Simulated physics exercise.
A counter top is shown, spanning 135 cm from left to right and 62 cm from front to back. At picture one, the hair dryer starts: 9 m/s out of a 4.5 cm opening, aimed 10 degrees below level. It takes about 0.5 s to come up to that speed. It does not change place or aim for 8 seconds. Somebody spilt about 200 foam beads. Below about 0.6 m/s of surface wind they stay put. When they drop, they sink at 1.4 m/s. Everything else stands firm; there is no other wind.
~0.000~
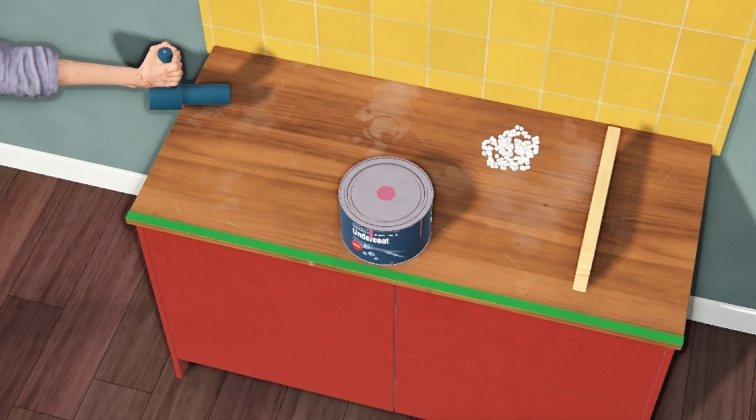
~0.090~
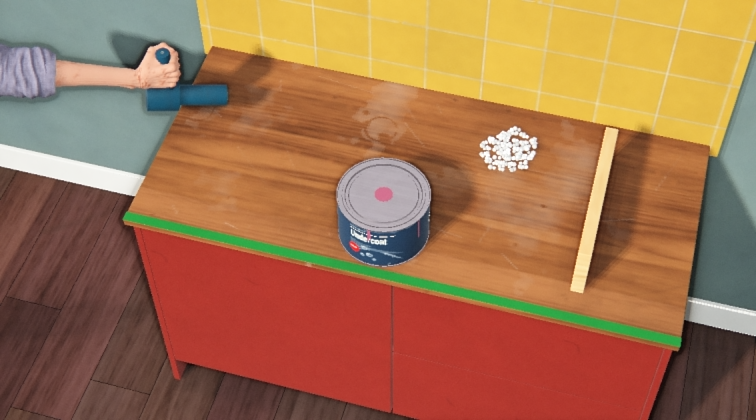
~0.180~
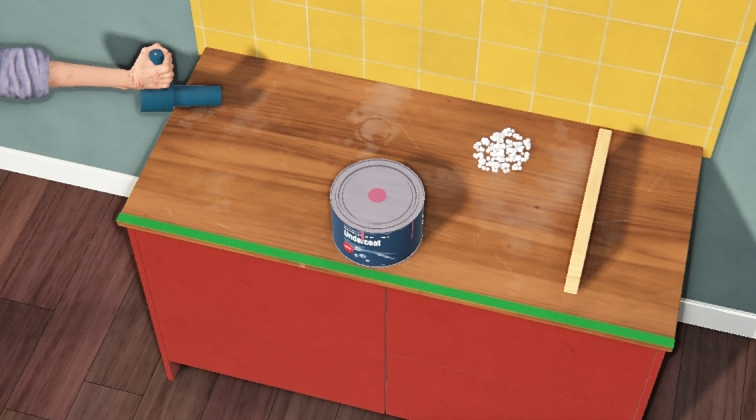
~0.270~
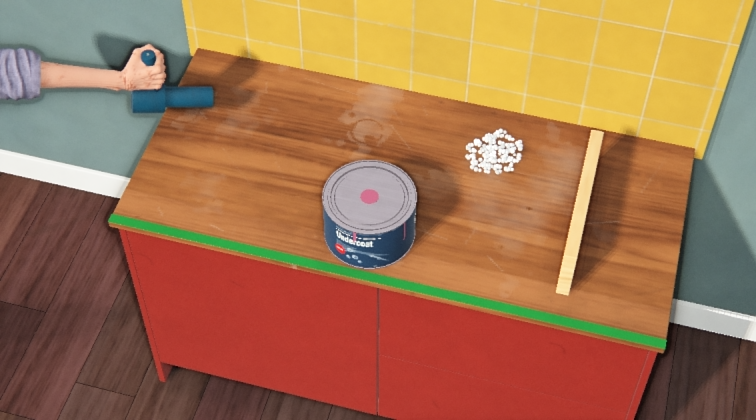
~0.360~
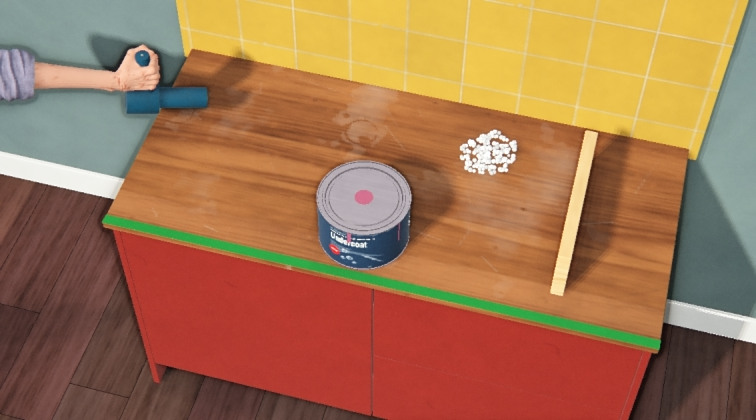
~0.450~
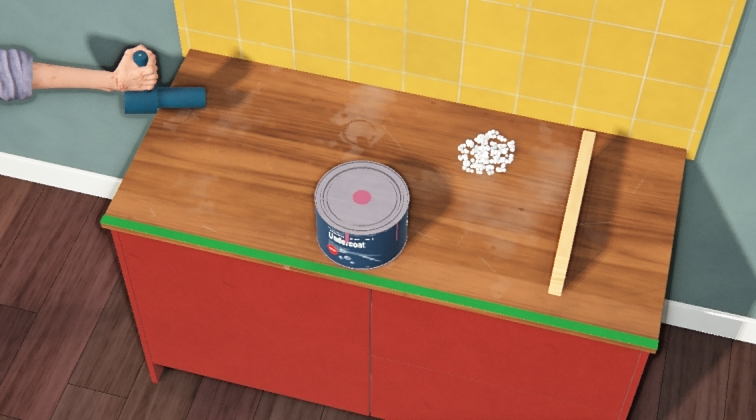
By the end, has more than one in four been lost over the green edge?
Short version: The quarter limit is kept at that edge.
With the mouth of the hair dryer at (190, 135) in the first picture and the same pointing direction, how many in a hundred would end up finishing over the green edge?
Then around 15 percent.
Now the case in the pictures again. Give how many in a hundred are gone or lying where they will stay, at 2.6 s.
Estimated share: Close to 50 per cent.
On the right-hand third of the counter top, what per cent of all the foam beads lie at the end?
40 %.
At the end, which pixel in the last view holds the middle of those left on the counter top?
(563, 196).
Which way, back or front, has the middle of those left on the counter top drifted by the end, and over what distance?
To the near part, near enough 10 cm.
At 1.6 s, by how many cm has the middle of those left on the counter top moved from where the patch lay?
Around 20 cm from the start.
After 1.6 s, 80 % are on the move or not yet settled, 0 % are over the green edge; the middle of those still in play is near (566, 178).
After 2.6 s, 46 % are on the move or not yet settled, 0 % are over the green edge; the middle of those still in play is near (565, 186).
After 4.4 s, 40 % are on the move or not yet settled, 0 % are over the green edge; the middle of those still in play is near (565, 193).
After 8.0 s, at the end, 0 % are over the green edge; the middle of those still in play is near (563, 196).
